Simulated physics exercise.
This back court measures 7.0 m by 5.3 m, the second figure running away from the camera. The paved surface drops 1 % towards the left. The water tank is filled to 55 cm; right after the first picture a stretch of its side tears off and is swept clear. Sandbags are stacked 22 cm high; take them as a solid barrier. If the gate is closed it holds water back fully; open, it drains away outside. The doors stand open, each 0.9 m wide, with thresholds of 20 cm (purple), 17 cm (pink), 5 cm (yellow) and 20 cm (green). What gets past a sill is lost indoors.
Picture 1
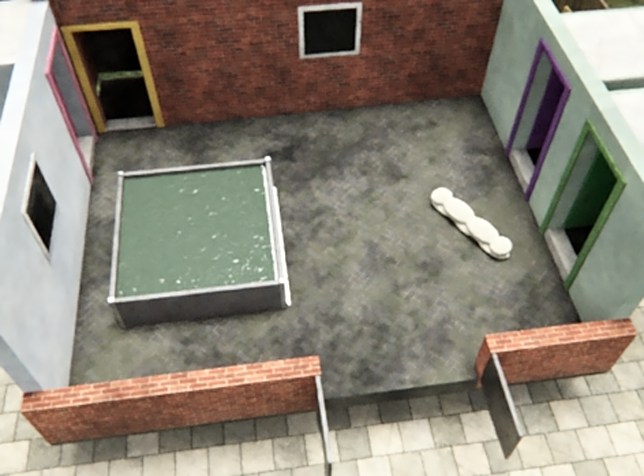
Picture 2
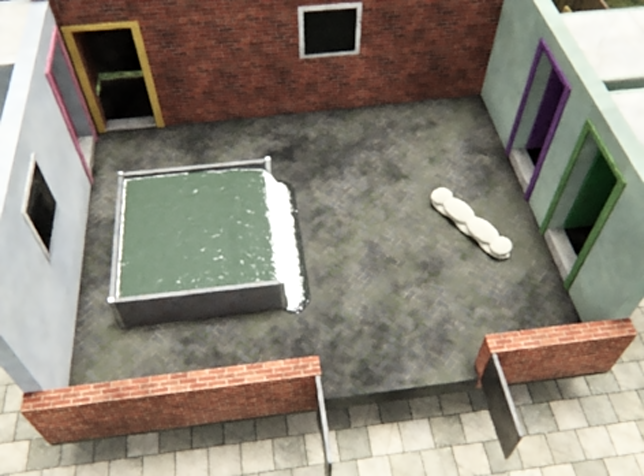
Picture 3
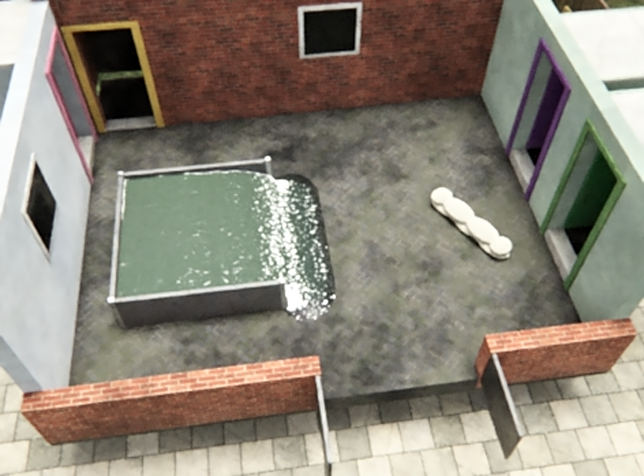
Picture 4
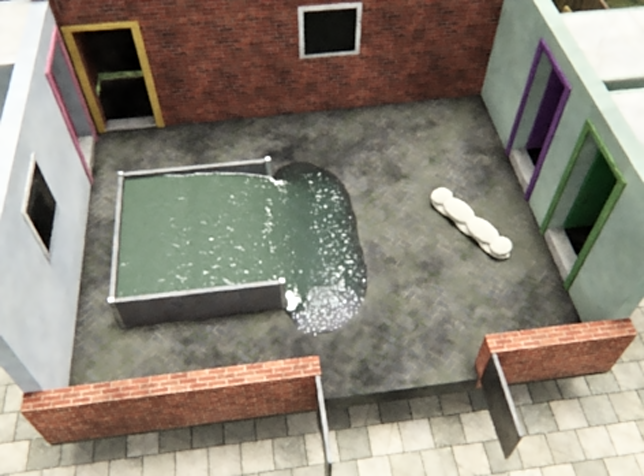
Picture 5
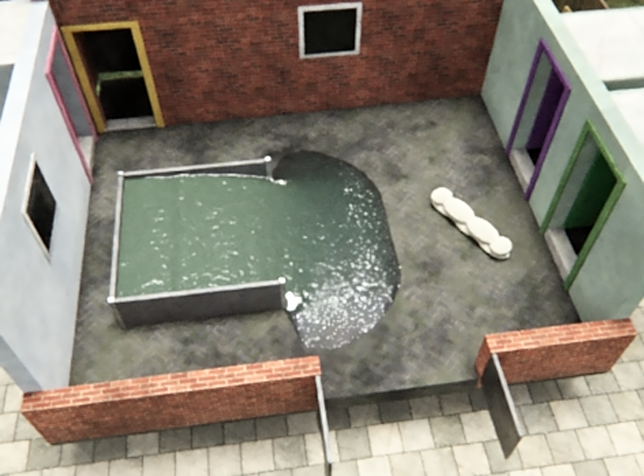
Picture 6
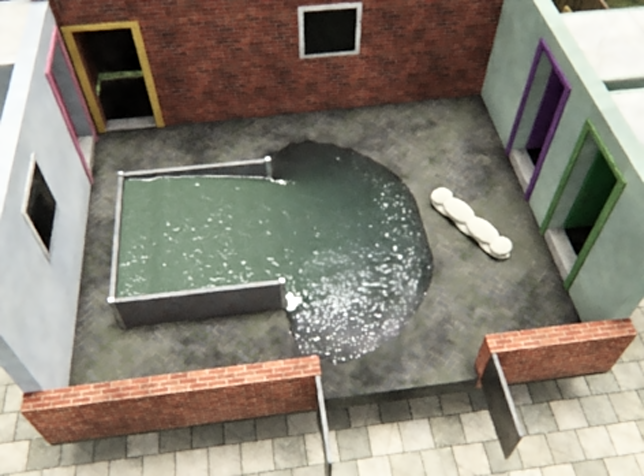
A tank of green water opens on its right side and floods across the dark floor.
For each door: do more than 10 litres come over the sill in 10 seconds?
The water let in: At the purple door it keeps below the limit; at the pink door it does not reach the limit; at the yellow door it exceeds the limit; at the green door it does not reach the limit.
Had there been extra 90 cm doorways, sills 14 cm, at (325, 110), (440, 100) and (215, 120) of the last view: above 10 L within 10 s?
In that order: Not over, over, below.
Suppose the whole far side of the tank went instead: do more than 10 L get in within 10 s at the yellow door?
Against that limit: Yellow over.
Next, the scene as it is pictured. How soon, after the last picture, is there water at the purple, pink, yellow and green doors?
Purple 0.7 s, pink 6.0 s, yellow 5.5 s, green 0.7 s.
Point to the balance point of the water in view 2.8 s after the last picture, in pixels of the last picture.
Near (379, 232).
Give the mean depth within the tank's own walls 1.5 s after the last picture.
Roughly 22 cm on average.
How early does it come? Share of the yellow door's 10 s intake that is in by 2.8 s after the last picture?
Some 0 per cent by then.
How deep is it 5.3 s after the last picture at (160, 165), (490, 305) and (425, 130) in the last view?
In that order: 0, 10 and 8 cm.
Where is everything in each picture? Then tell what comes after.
The water tank at (197, 228) is whole and still, 55 cm deep, in the first frame.
Water pours out at (274, 235) and has run 1.2 m, to (291, 310); typically 8 cm deep outside, 55 cm at the water tank's back, in the second frame.
The front is at (317, 311), 1.4 m from the gap at (274, 236); 1.6 m2 of floor is under water; 55 cm left at the back of the water tank, in the third frame.
Water pours out at (274, 237) and has run 1.7 m, to (328, 325); typically 9 cm deep outside, 55 cm at the water tank's back, in the fourth frame.
Water pours out at (274, 237) and has run 1.9 m, to (387, 299); typically 7 cm deep outside, 55 cm at the water tank's back, in the fifth frame.
The front is at (426, 273), 2.3 m from the gap at (274, 237); 6.6 m2 of floor is under water; 54 cm left at the back of the water tank, in the sixth frame.
Then, 0.7 s after the last picture water covers 45 % of the floor and is deepest (29 cm) near (431, 209); purple door 2 cm at the sill, 0 L in, pink door not reached, yellow door not reached, green door not reached.
Then, 1.5 s after the last picture water covers 55 % of the floor and is deepest (44 cm) near (582, 347); purple door 14 cm at the sill, 0 L in, pink door not reached, yellow door not reached, green door 8 cm at the sill, 0 L in.
Then, 2.8 s after the last picture water covers 55 % of the floor and is deepest (28 cm) near (544, 352); purple door 11 cm at the sill, 0 L in, pink door not reached, yellow door not reached, green door 17 cm at the sill, 0 L in.
Then, 5.3 s after the last picture water covers 70 % of the floor and is deepest (16 cm) near (400, 111); purple door 13 cm at the sill, 1 L in, pink door not reached, yellow door not reached, green door 10 cm at the sill, 2 L in.
Then, 9.3 s after the last picture water covers 95 % of the floor and is deepest (16 cm) near (97, 135); purple door 4 cm at the sill, 1 L in, pink door 14 cm at the sill, 1 L in, yellow door 12 cm at the sill, 35 L in, green door 3 cm at the sill, 2 L in.
